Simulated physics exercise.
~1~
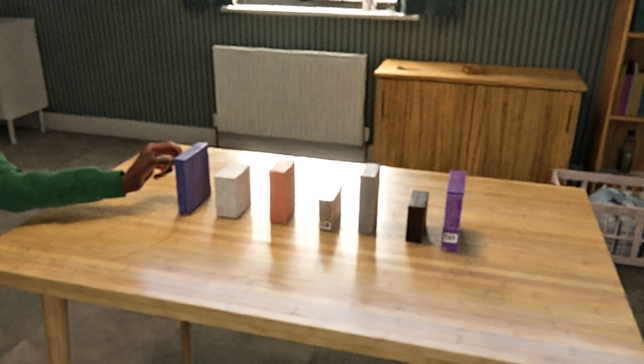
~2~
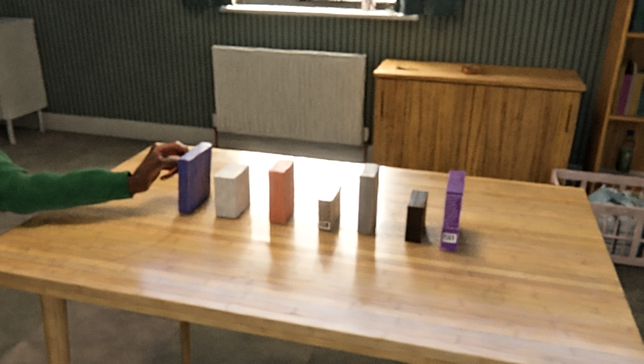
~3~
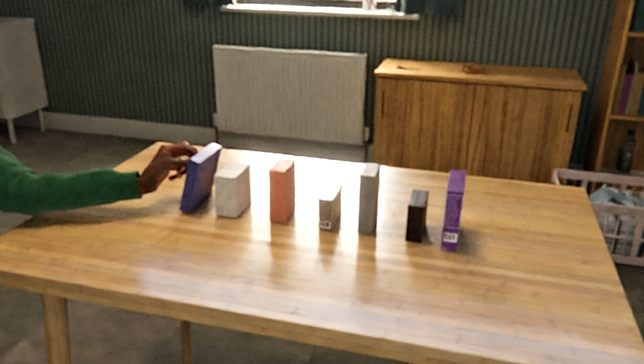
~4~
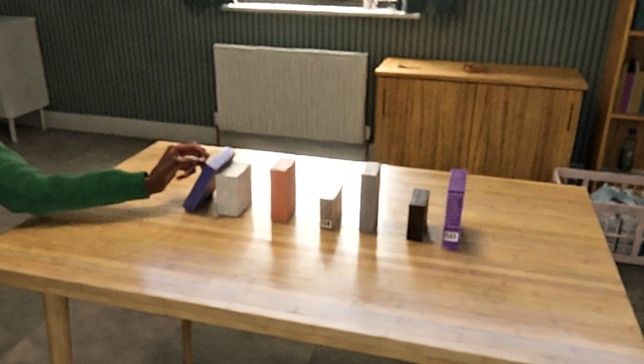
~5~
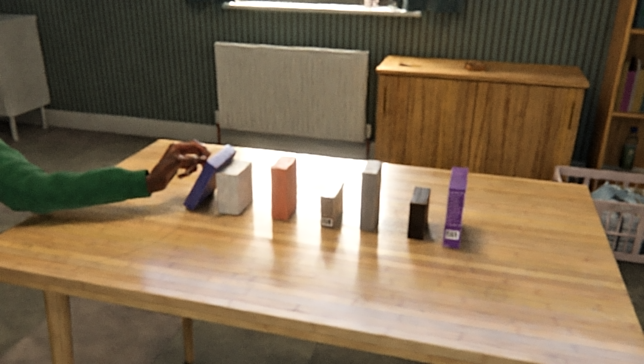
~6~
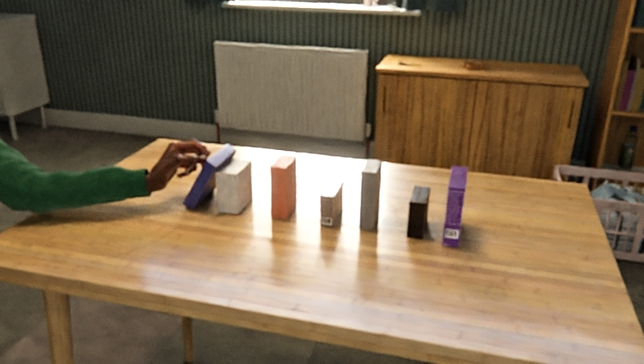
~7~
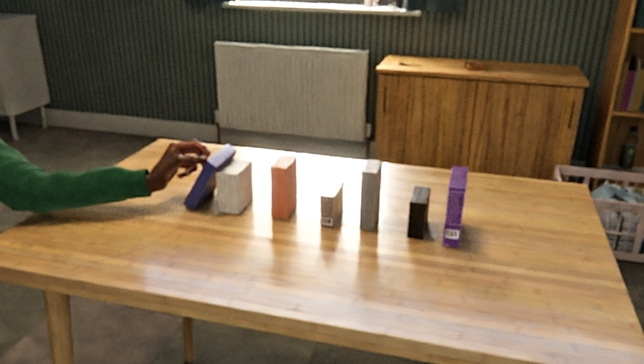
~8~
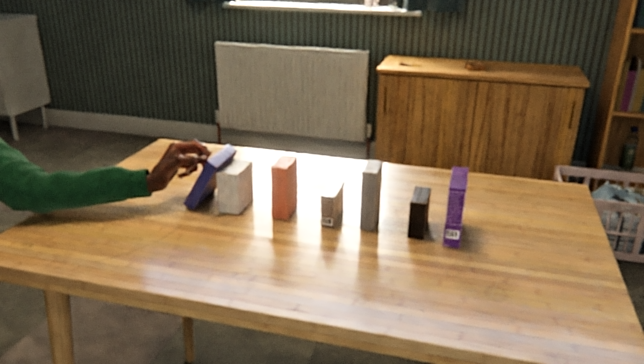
On a wooden table in a room, a hand in a green sleeve pushed the top of a blue block to the right until it leaned against the white board beside it, and the orange board and the others in the row stayed standing.
